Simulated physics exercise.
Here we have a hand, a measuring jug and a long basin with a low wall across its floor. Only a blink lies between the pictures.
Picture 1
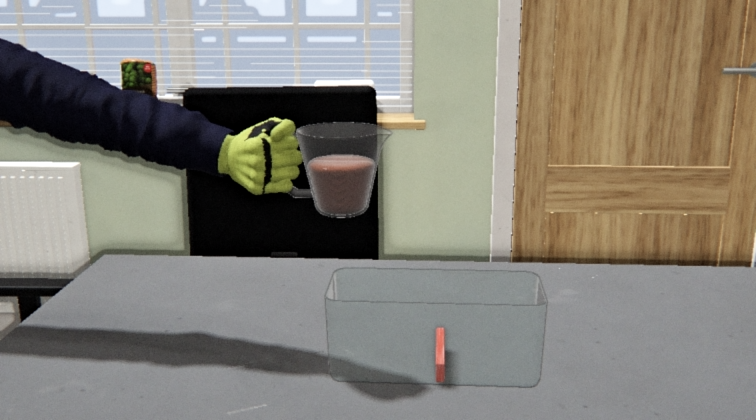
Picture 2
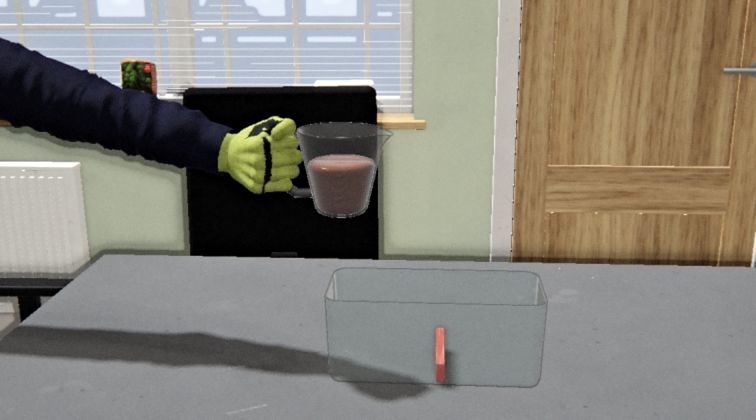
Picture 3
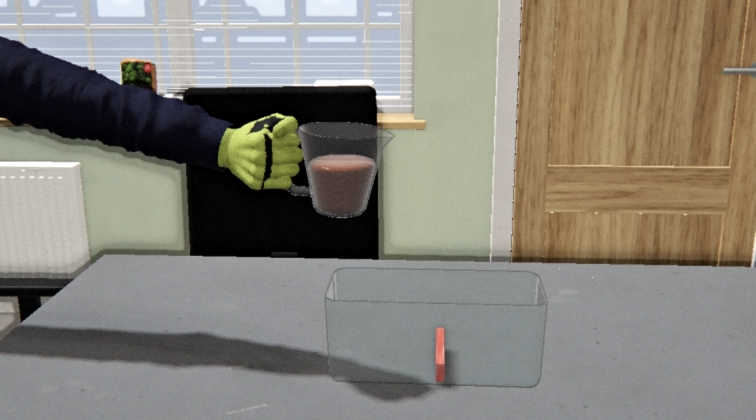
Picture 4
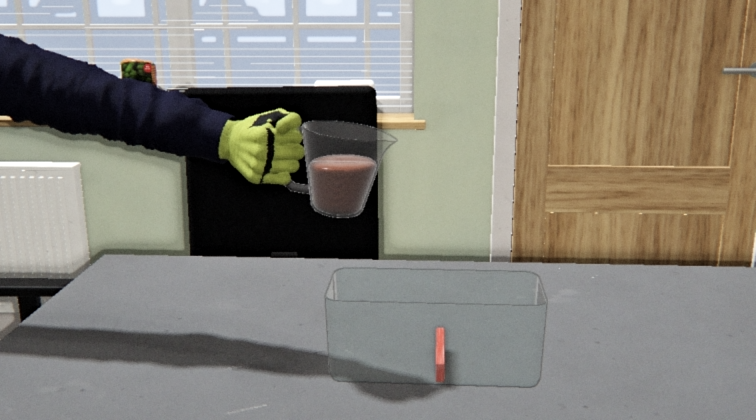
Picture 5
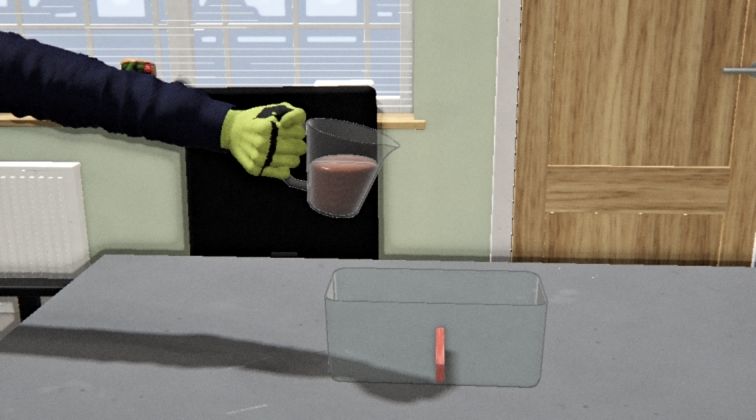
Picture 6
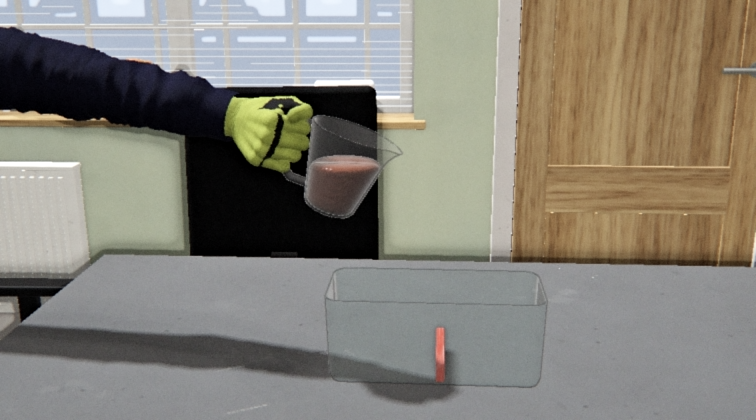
In this clip, a green-gloved hand holds a clear measuring jug of reddish liquid above a long transparent basin with a low red wall inside, then gradually tilts the jug modestly to the right while the basin stays still.
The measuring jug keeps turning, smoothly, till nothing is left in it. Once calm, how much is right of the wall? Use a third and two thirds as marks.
In the end from a third to two thirds is right of the wall.
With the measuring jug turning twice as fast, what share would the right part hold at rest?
Near 40 %.
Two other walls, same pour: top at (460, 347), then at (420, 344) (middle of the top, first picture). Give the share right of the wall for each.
First some 10, then 90 per cent.
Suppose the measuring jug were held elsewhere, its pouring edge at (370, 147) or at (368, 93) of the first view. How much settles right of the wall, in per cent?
Near 10 % and 5 %.
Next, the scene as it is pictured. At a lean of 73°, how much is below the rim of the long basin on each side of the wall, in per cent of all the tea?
Near 0 on the left, 0 on the right.
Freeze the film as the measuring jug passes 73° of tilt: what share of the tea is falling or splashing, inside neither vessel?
Roughly 20 in a hundred.
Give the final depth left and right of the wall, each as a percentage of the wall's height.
Left about 30, right about 40.
A moment on, the measuring jug is tipped part way and 81 per cent is still to pour, 1 is left of the wall and 0 right of it.
Next, the measuring jug is tipped on its side and 20 per cent is still to pour, 24 is left of the wall and 32 right of it.
Then the measuring jug is tipped on its side and 1 per cent is still to pour, 46 is left of the wall and 51 right of it.
Later the measuring jug is tipped on its side and 0 per cent is still to pour, 49 is left of the wall and 51 right of it.
In the end 49 per cent lies left of the wall, 51 right of it and 1 outside.
